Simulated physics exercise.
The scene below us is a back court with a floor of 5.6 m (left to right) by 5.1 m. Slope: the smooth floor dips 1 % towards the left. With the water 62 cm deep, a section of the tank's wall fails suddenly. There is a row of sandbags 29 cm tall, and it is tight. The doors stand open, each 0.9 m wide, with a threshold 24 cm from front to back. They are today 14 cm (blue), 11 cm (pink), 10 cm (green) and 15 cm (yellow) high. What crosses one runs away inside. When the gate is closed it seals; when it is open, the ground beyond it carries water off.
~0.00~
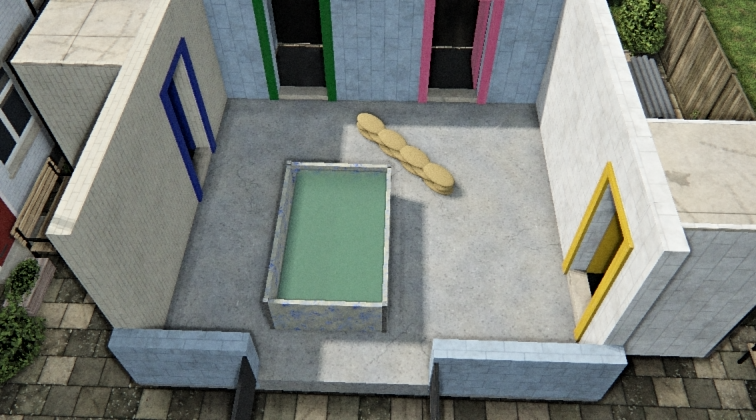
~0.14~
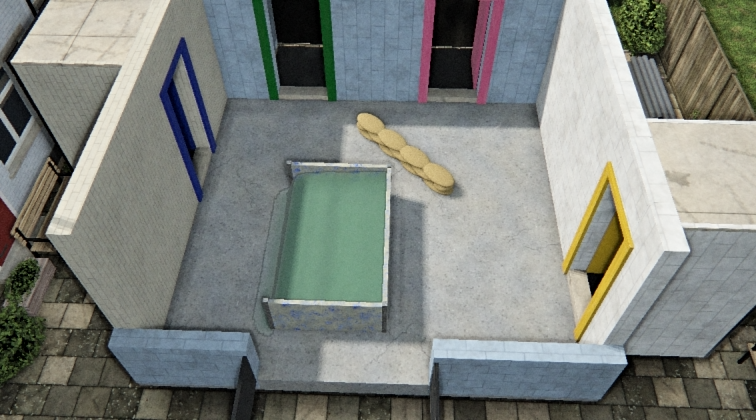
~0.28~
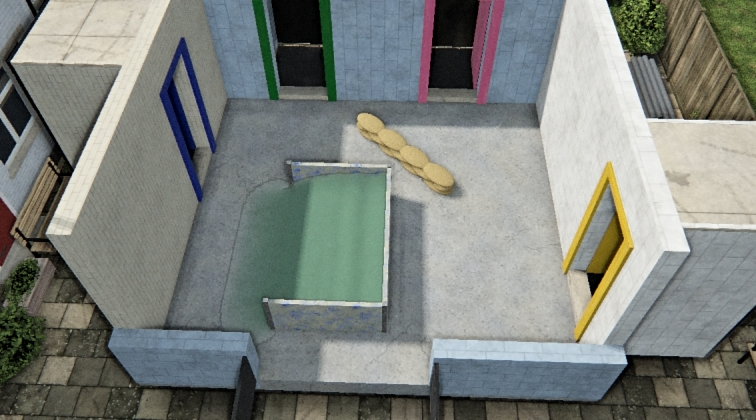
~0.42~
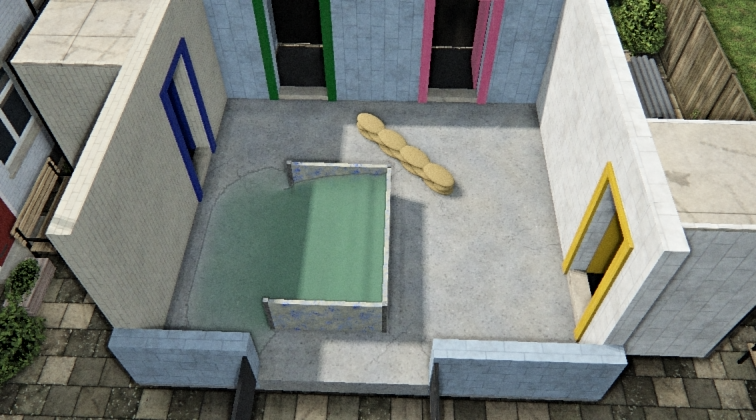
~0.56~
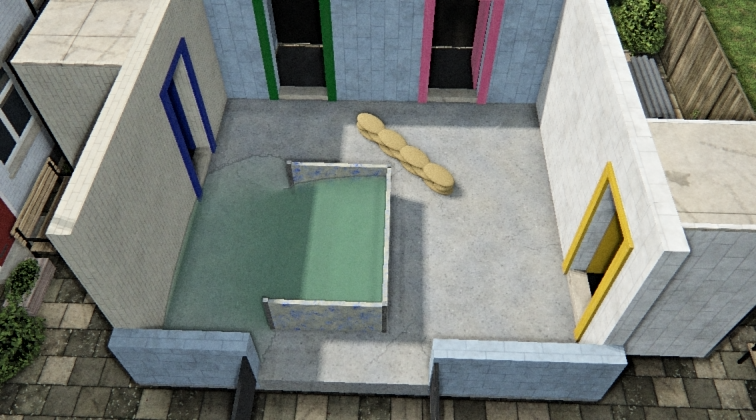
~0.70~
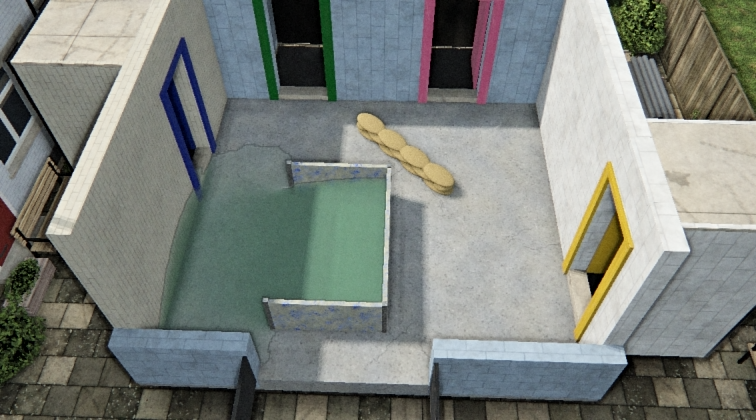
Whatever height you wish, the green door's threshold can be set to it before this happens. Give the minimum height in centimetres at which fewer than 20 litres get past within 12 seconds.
13.5 cm.
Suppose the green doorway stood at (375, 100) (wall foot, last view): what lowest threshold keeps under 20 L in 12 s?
Minimum: Close to 8.0 cm.
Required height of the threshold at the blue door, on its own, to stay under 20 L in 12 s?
The blue door needs around 21 cm.
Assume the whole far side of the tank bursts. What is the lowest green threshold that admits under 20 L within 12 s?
About 32 centimetres.
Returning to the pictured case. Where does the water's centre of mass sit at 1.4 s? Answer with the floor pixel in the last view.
Roughly (260, 256).
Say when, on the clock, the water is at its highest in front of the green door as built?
Approximately 3.0 s.
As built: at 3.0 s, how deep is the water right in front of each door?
Centimetres: Blue = 16, pink = 0, green = 18, yellow = 0.
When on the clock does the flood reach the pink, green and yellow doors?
Pink = 3.2 s, green = 2.0 s, yellow = 3.8 s.
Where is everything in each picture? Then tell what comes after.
In the first frame, the tank at (333, 231) is whole and still, 62 cm deep; the green door at (298, 55) is dry.
In the second frame, the front is at (259, 316), 0.2 m from the gap at (285, 247); 0.4 m2 of floor is wet, 62 cm left at the back.
In the third frame, water pours out at (285, 248) and has run 0.7 m, to (226, 308); about 11 cm deep outside, 60 cm at the back.
In the fourth frame, water pours out at (285, 249) and has run 1.2 m, to (194, 299); about 10 cm deep outside, 52 cm at the back.
In the fifth frame, the front is at a hidden place, 1.5 m from the gap at (285, 249); 4.8 m2 of floor is wet, 52 cm left at the back.
In the sixth frame, the gap is at (285, 249), the front 1.7 m out at (211, 160); the back of the tank holds 47 cm; 1.6 m in a straight line remain to the green door at (298, 55).
After 1.4 s water covers 25 % of the floor, deepest (50 cm) near (156, 358); it has not reached the green door.
After 3.0 s water covers 45 % of the floor, deepest (28 cm) near (228, 100); 18 cm at the green door, 10 litres in over its 10 cm threshold.
After 12.0 s water covers 95 % of the floor, deepest (10 cm) near (224, 113); 10 cm at the green door, 56 litres in over its 10 cm threshold.
At the green door as built, the water arrived by 2.1 s and peaked near 18 cm at 3.0 s.
Run again over the same 12 s with other heights there, 43 litres in over 11 cm, 13 litres over 15 cm. The limit of 20 litres is kept from about 13.5 cm up.
